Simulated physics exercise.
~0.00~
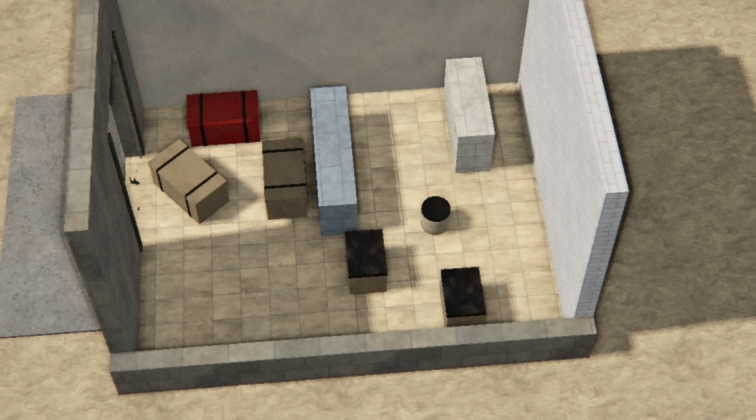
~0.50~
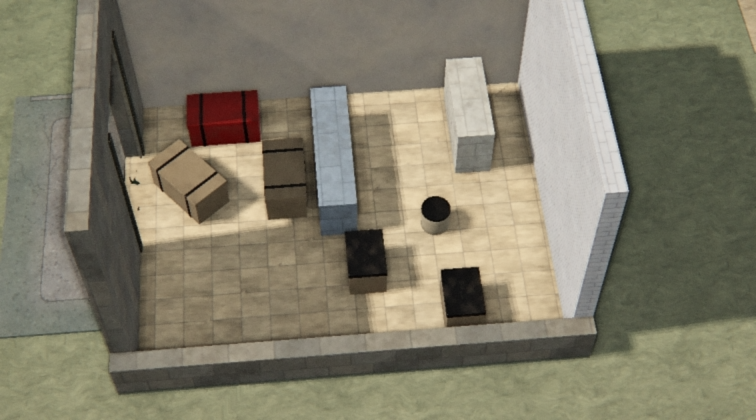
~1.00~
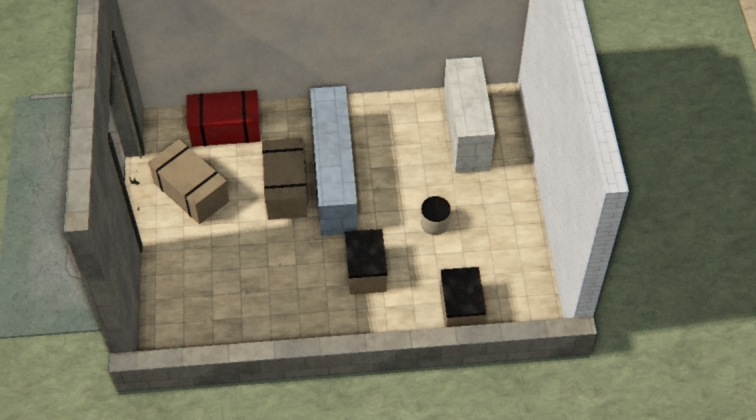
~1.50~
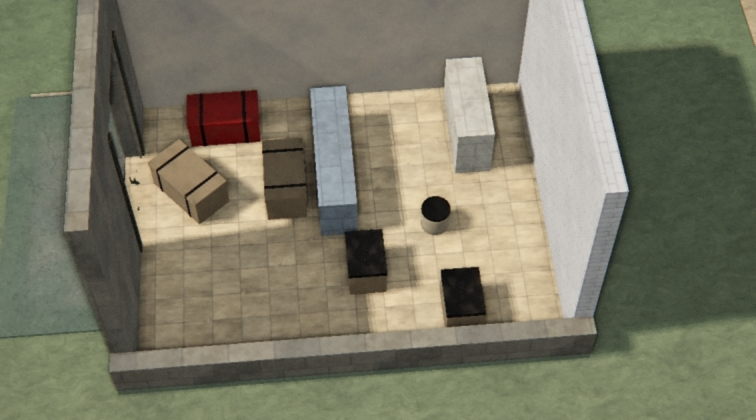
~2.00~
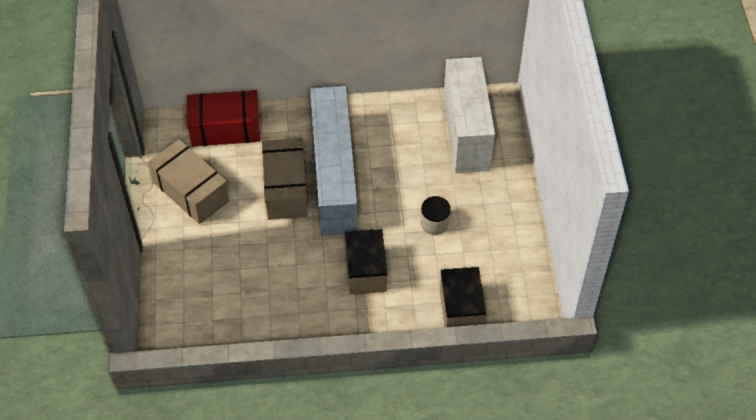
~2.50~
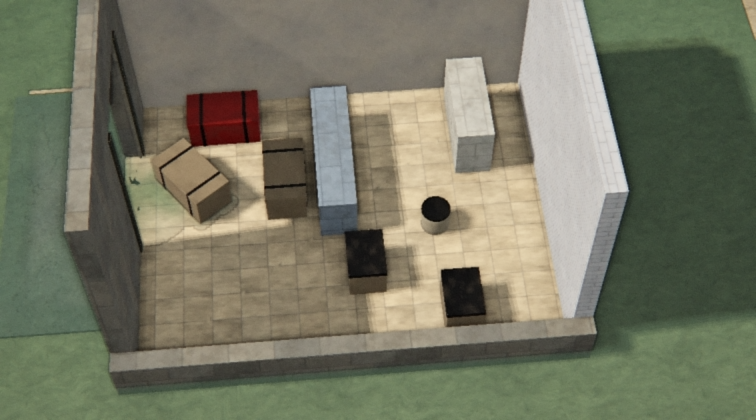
To begin with, a roofless store seen from above holds a red trunk, boxes and a small pail on a dry tiled floor, with sandy ground outside. The ground then appears green, and greenish water spreads beyond the left doorway. Finally, a thin patch creeps inside, while every object stays still.
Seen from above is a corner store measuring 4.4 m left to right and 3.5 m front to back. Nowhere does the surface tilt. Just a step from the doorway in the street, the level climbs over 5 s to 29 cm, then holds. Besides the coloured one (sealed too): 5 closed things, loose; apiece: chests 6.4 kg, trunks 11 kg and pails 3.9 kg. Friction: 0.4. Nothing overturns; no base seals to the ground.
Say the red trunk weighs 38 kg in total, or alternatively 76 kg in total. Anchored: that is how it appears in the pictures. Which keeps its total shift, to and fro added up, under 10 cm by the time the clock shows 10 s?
The one that works is only the second, 76 kg.
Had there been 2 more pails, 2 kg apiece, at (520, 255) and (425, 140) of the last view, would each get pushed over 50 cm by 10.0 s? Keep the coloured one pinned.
Above the mark, then above the mark.
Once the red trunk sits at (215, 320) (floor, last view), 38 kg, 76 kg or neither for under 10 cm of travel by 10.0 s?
It turns out that both loads succeed.
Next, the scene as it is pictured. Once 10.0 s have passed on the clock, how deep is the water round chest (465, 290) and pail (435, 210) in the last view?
I'd put it at 11 cm and 5 cm respectively.
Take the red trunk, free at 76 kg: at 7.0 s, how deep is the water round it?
14 cm, roughly.
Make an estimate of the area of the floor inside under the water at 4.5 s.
6.0 m2.
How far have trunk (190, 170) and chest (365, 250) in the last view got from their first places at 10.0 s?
One is off by 80 cm, the other by 60 cm, in the order asked.
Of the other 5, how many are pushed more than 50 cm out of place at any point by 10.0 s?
4.
After 3.5 s the red trunk would be 0 cm from its start with 38 kg and 0 cm from its start with 76 kg; 3 cm of water round it then.
After 4.5 s the red trunk would be 0 cm from its start with 38 kg and 0 cm from its start with 76 kg; 5 cm of water round it then.
After 7.0 s the red trunk would be 28 cm from its start with 38 kg and 0 cm from its start with 76 kg; 14 cm of water round it then.
After 10.0 s the red trunk would be 26 cm from its start with 38 kg and 0 cm from its start with 76 kg; 15 cm of water round it then.
